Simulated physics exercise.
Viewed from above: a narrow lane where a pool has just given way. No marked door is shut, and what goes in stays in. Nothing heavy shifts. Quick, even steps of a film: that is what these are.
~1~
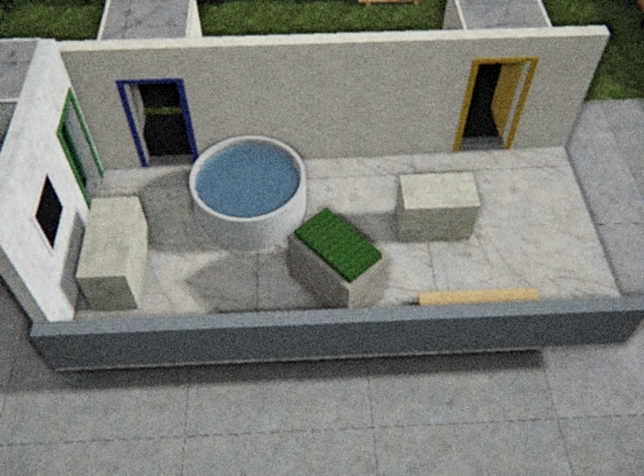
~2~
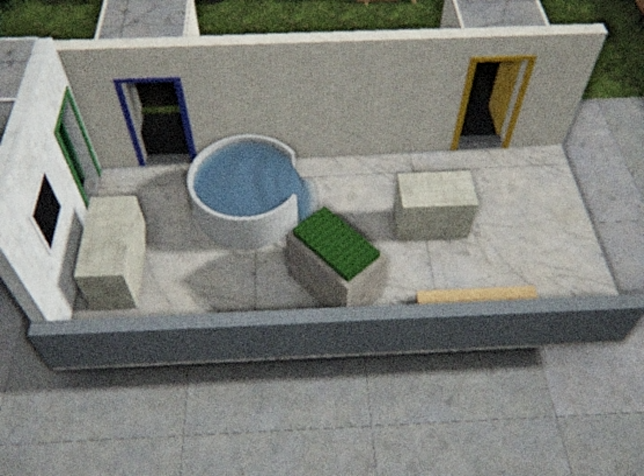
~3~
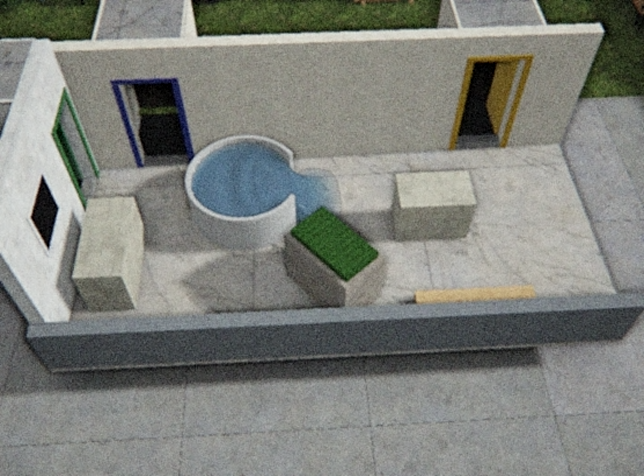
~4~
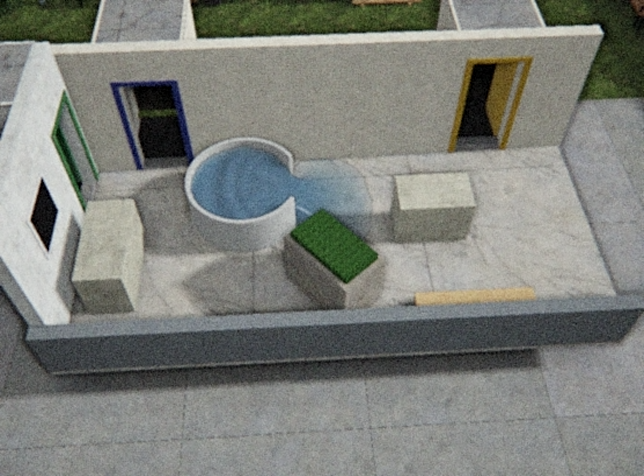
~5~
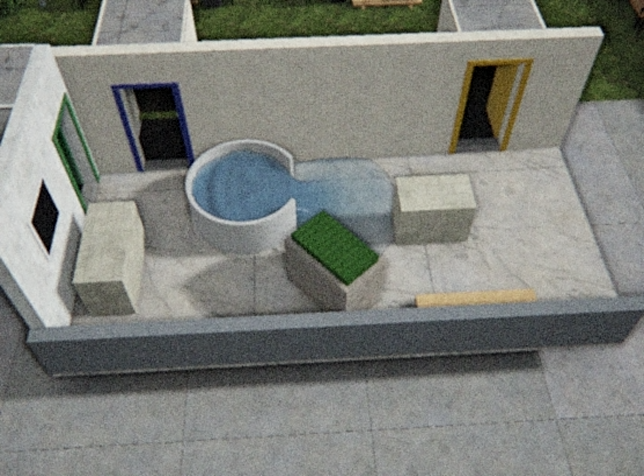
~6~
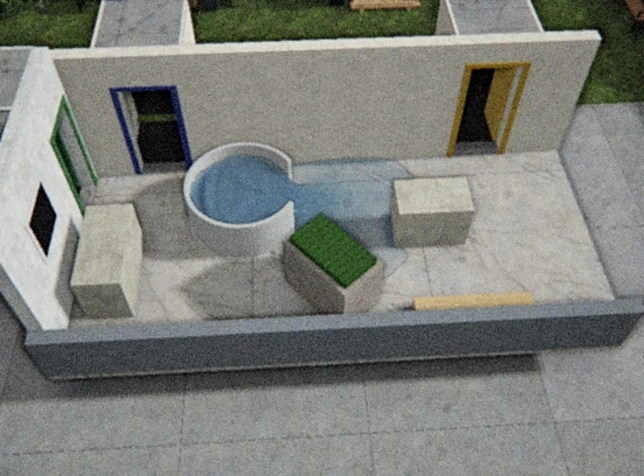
To begin with, a round tank of blue water stands whole and still in a narrow walled lane, among pale blocks and one topped with green. A gap then opens in its right side and water pours out, spreading rightward across the pale floor between the green-topped block and the back wall, reaching the pale block on the right.
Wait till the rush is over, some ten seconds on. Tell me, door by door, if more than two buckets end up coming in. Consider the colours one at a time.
At the green door, no, two at most. At the yellow door, no, two at most. At the blue door, no, two at most.
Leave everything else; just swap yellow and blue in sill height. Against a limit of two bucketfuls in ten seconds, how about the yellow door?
Then: The yellow one exceeds the limit.
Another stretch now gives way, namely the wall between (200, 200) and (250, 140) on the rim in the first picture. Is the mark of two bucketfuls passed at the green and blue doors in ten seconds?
In short: Green door exceeds the limit, blue door exceeds the limit.
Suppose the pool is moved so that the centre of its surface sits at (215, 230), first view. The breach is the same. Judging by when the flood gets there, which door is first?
The one in yellow comes first.
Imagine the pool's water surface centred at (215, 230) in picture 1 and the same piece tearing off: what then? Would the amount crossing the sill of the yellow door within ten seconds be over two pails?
Then - yellow door comes in short.
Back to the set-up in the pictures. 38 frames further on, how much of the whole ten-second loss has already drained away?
Around 75 per cent.
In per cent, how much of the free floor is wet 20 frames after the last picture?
About 60 %.
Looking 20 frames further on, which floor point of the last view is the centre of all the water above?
Close to pixel (347, 221).
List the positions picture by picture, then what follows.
In the first frame, the round tank at (248, 179) is whole and still.
In the second frame, water pours out at (300, 195) and has run to a hidden place.
In the third frame, water pours out at (298, 196) and has run to a hidden place.
In the fourth frame, the front is at a hidden place, out from the gap at (298, 200).
In the fifth frame, water pours out at (299, 201) and has run to (392, 234).
In the sixth frame, water pours out at (297, 203) and has run to a hidden place.
A moment on, water covers 30 % of the floor; the green door not reached, the yellow door wet at the sill, nothing in, the blue door not reached.
Next, water covers 45 % of the floor; the green door not reached, the yellow door wet at the sill, nothing in, the blue door not reached.
Then, water covers 60 % of the floor; the green door not reached, the yellow door wet at the sill, nothing in, the blue door wet at the sill, nothing in.
Later, water covers 65 % of the floor; the green door wet at the sill, nothing in, the yellow door wet at the sill, nothing in, the blue door wet at the sill, nothing in.
In the end, water covers 75 % of the floor; the green door wet at the sill, nothing in, the yellow door wet at the sill, nothing in, the blue door wet at the sill, nothing in.
